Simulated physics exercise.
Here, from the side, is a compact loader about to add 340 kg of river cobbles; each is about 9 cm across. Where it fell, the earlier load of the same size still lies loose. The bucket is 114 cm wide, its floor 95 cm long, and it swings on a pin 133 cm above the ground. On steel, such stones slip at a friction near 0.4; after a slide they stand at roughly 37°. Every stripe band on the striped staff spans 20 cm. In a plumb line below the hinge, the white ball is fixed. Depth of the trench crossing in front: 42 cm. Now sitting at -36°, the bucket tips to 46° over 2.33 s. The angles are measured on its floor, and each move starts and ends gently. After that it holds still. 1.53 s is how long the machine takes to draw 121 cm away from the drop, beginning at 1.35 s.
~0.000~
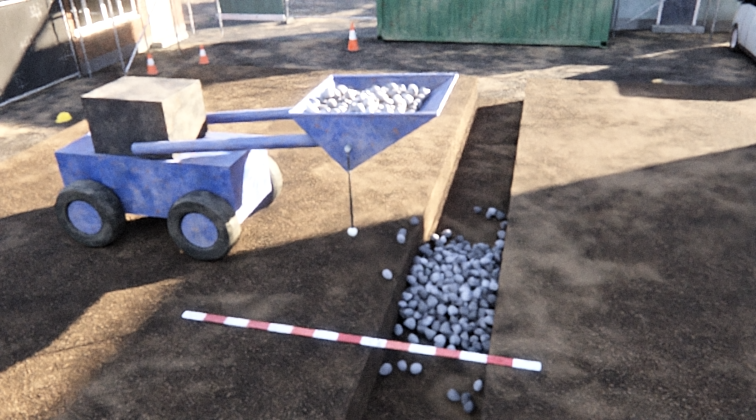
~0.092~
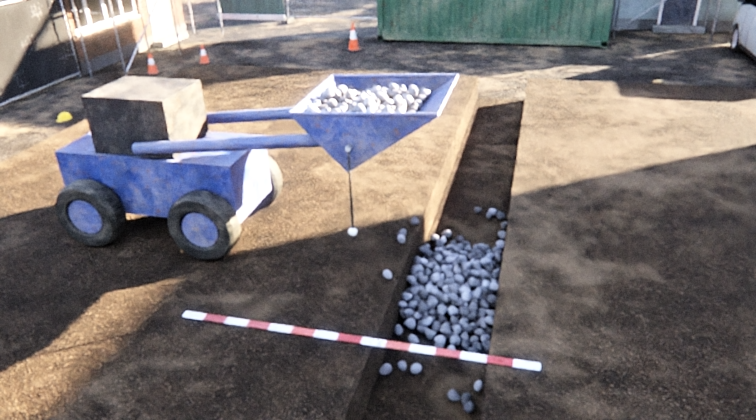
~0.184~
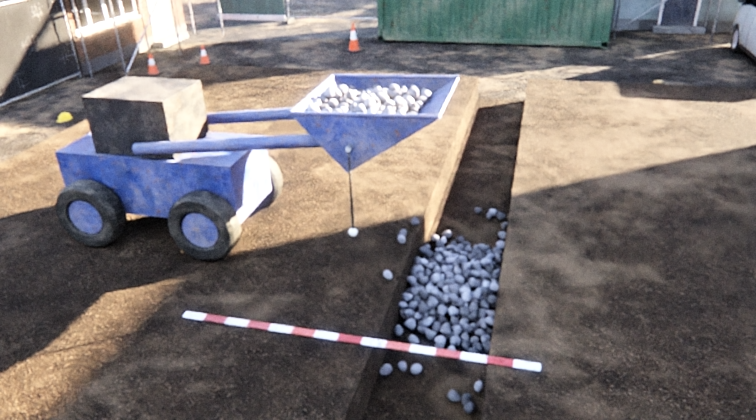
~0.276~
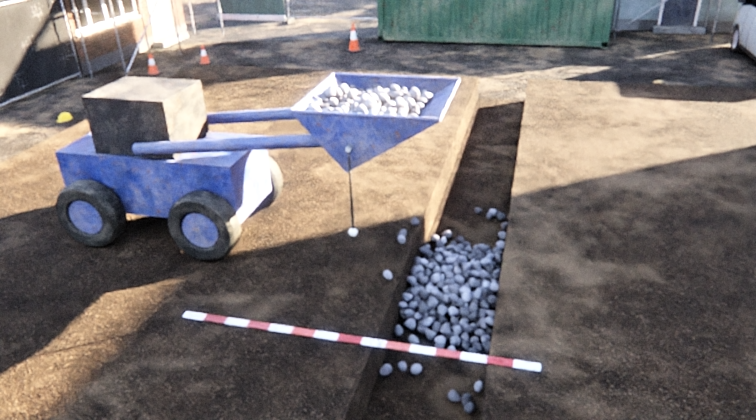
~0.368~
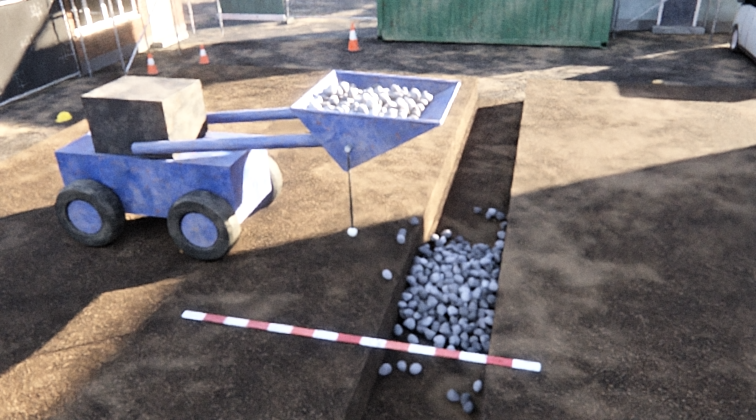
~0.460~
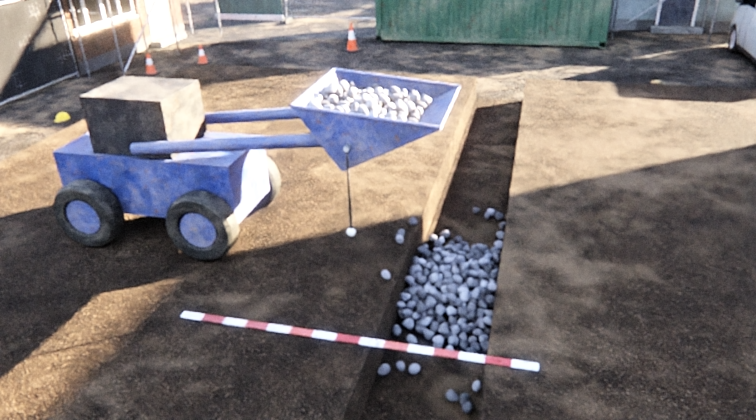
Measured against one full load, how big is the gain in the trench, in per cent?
Some 63 per cent is added.
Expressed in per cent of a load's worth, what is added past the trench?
0 in a hundred.
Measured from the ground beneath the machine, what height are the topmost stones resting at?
About 18 cm above it.
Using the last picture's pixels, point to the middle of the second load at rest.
(420, 267).
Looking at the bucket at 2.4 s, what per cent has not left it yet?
That works out to about 0 %.
After 1.8 s the floor is at 33°; in per cent of one load, 80 in the bucket, 1 short of the trench, 118 in the trench; the foremost stones are at (493, 295).
After 2.4 s the floor is at 46°; in per cent of one load, 0 in the bucket, 39 short of the trench, 161 in the trench; the foremost stones are at (493, 291).
After 3.3 s the floor is at 46°; in per cent of one load, 0 in the bucket, 39 short of the trench, 161 in the trench; the foremost stones are at (493, 291).
After 6.1 s the floor is at 46°; in per cent of one load, 0 in the bucket, 39 short of the trench, 161 in the trench; the foremost stones are at (493, 291). Net gain in the trench, 63.
